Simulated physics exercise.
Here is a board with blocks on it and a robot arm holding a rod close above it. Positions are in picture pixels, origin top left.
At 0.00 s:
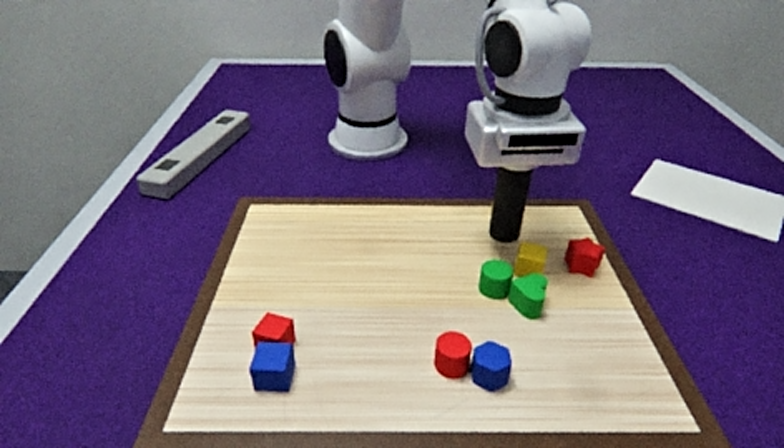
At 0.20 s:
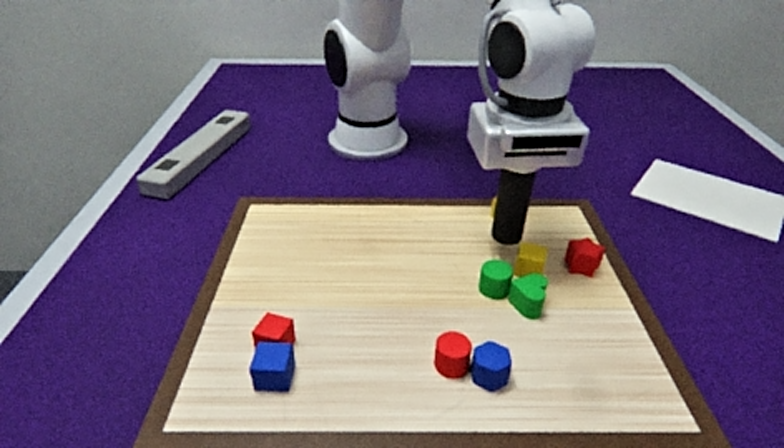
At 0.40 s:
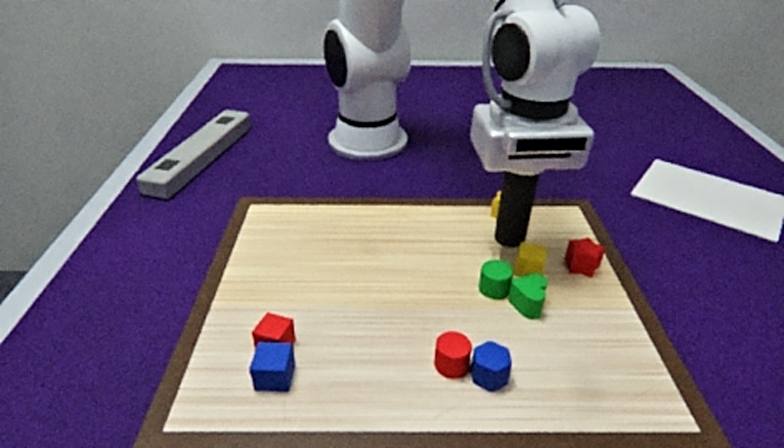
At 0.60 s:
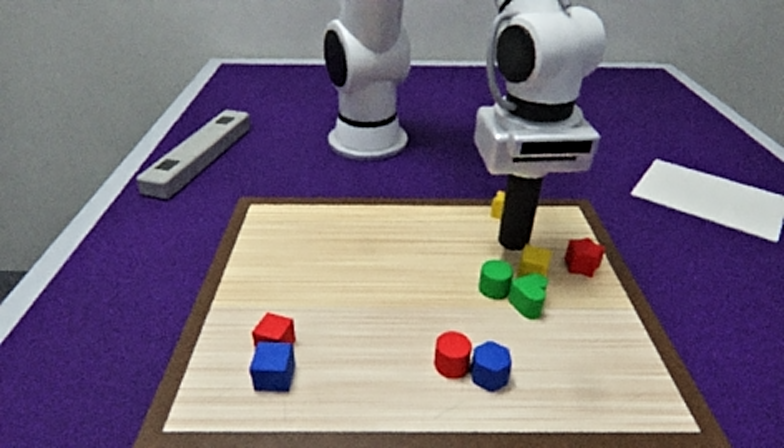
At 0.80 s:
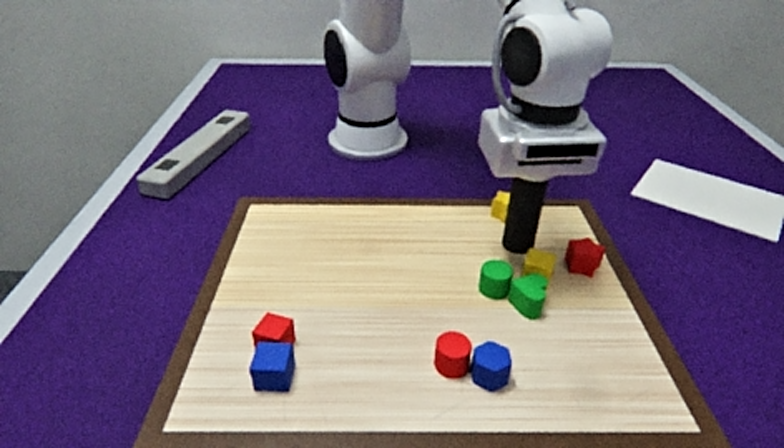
A white robot arm holding a black rod eases slightly right and toward the viewer over a pale wooden board on a purple table, seen from a fixed, raised front view. Green, yellow and red blocks sit near the rod at right, with red and blue ones nearer, at left and centre. The rod nudges a small yellow block slightly right, uncovering another yellow block behind, while the others stay still.
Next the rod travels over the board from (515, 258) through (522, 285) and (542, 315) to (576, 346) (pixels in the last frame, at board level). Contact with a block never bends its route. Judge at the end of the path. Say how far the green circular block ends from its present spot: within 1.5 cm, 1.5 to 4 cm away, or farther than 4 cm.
The displacement of the green circular block is below 1.5 cm.
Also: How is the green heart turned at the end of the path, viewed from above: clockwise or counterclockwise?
Twists clockwise.
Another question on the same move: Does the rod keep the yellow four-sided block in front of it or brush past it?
The block gets away.
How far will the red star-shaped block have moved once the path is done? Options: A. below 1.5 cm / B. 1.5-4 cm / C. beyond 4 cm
The correct letter is A.
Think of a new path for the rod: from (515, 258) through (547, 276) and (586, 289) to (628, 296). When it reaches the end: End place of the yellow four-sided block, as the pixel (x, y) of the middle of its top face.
It comes to (568, 284).
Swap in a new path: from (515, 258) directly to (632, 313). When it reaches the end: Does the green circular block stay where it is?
Yes - that is the case.
The first path, step by step. One third of the way, rod (525, 273); green circular block (496, 271); green heart (536, 291), turned 35° clockwise; yellow four-sided block (560, 277), turned 65° anticlockwise.
Two thirds of the way, rod (546, 303); green circular block (496, 273); green heart (555, 320), turned 40° clockwise; yellow four-sided block (575, 287).
At the end, rod (580, 333); green circular block (496, 273); green heart (569, 347), turned 70° clockwise; yellow four-sided block (576, 288), turned 140° anticlockwise; red star-shaped block unmoved.
